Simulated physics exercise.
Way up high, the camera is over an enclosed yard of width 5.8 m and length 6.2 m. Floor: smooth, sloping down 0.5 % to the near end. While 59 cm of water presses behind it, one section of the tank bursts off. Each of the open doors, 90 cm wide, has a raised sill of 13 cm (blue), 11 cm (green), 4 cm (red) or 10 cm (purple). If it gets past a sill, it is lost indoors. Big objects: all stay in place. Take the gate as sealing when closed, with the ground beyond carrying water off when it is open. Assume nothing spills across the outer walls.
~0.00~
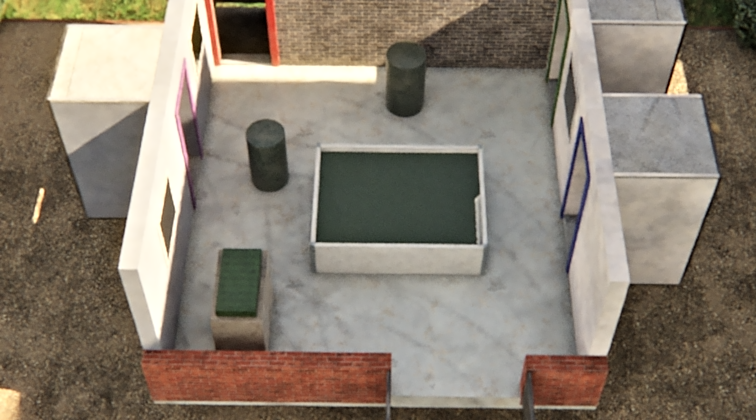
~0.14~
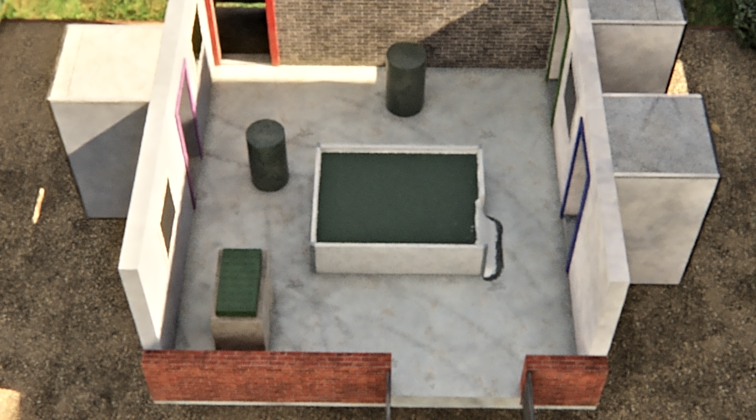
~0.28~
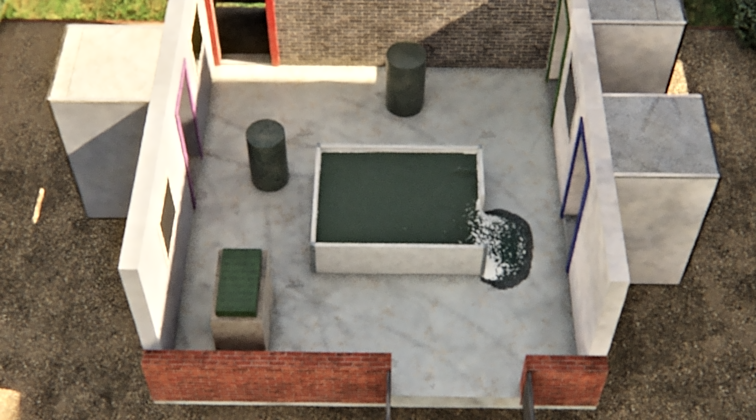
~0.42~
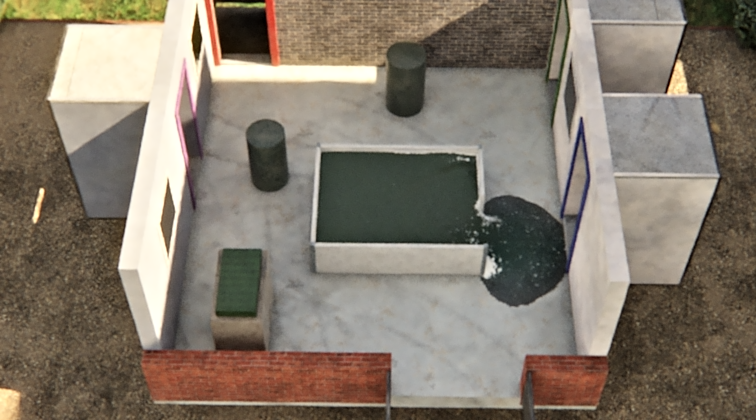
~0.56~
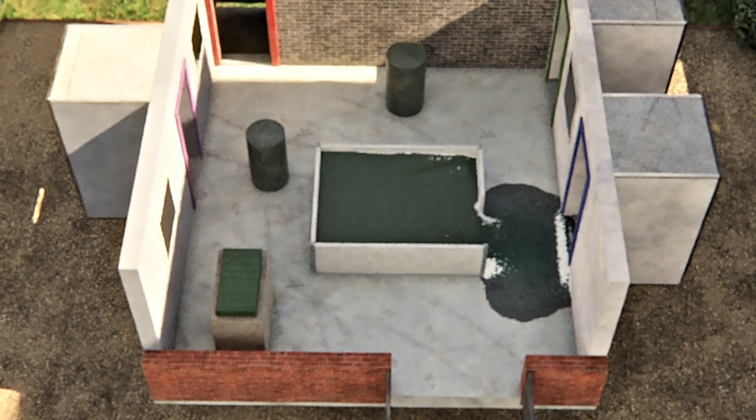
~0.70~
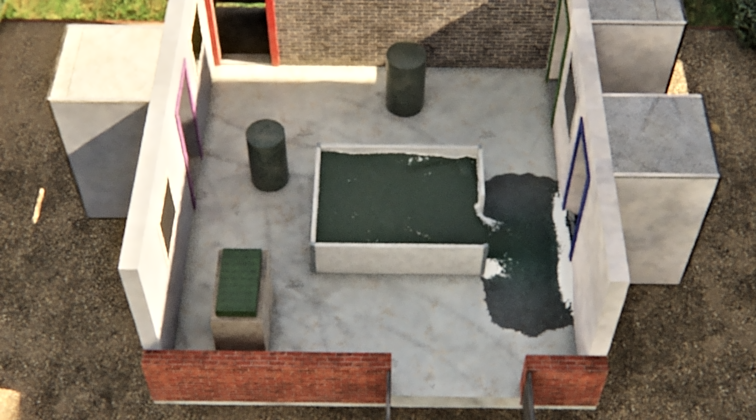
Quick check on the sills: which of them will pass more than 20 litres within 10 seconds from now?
Sill check: Blue door passes more; green door passes less or equal; red door passes less or equal; purple door passes less or equal.
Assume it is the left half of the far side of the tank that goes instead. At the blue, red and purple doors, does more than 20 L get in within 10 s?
Door by door - blue: Within bounds, red: Out of bounds, purple: Within bounds.
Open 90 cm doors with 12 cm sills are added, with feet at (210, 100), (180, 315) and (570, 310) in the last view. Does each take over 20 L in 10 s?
So, in the order given, it's shy of the mark, then shy of the mark, then beyond the mark.
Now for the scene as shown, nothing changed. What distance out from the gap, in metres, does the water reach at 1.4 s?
I'd say around 2.8 m from the gap.
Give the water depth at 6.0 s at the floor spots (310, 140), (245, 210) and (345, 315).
Approximately 0, 1 and 3 centimetres, going through them in turn.
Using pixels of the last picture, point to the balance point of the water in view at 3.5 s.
It lies at roughly (436, 234) in pixels.
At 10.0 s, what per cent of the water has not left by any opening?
It comes to near 70 per cent.
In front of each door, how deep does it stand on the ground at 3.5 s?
Centimetres: Blue 26 / green 3 / red 0 / purple 0.
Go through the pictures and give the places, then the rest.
The tank at (399, 198) is whole and still, 59 cm deep, in the first picture.
The front is at (491, 275), 0.5 m from the gap at (480, 237); 0.2 m2 of floor is under water; 59 cm left at the back of the tank, in the second picture.
The front is at (522, 224), 0.8 m from the gap at (480, 239); 0.8 m2 of floor is under water; 59 cm left at the back of the tank, in the third picture.
Water pours out at (480, 240) and has run 1.3 m, to (562, 234); typically 7 cm deep outside, 59 cm at the tank's back, in the fourth picture.
The front is at (569, 299), 1.6 m from the gap at (480, 239); 2.5 m2 of floor is under water; 59 cm left at the back of the tank, in the fifth picture.
The front is at (571, 317), 1.8 m from the gap at (480, 239); 2.8 m2 of floor is under water; 59 cm left at the back of the tank, in the sixth picture.
After 1.4 s water covers 15 % of the floor and is deepest (38 cm) near (559, 276); blue door 36 cm at the sill, 90 L in, green door not reached, red door not reached, purple door not reached.
After 2.2 s water covers 25 % of the floor and is deepest (35 cm) near (570, 382); blue door 35 cm at the sill, 225 L in, green door 3 cm at the sill, 0 L in, red door not reached, purple door not reached.
After 3.5 s water covers 50 % of the floor and is deepest (28 cm) near (570, 382); blue door 26 cm at the sill, 369 L in, green door 3 cm at the sill, 0 L in, red door not reached, purple door not reached.
After 6.0 s water covers 75 % of the floor and is deepest (20 cm) near (570, 382); blue door 19 cm at the sill, 461 L in, green door 5 cm at the sill, 0 L in, red door 2 cm at the sill, 0 L in, purple door not reached.
After 10.0 s water covers 95 % of the floor and is deepest (14 cm) near (570, 382); blue door 11 cm at the sill, 479 L in, green door 7 cm at the sill, 0 L in, red door 3 cm at the sill, 0 L in, purple door 7 cm at the sill, 0 L in.
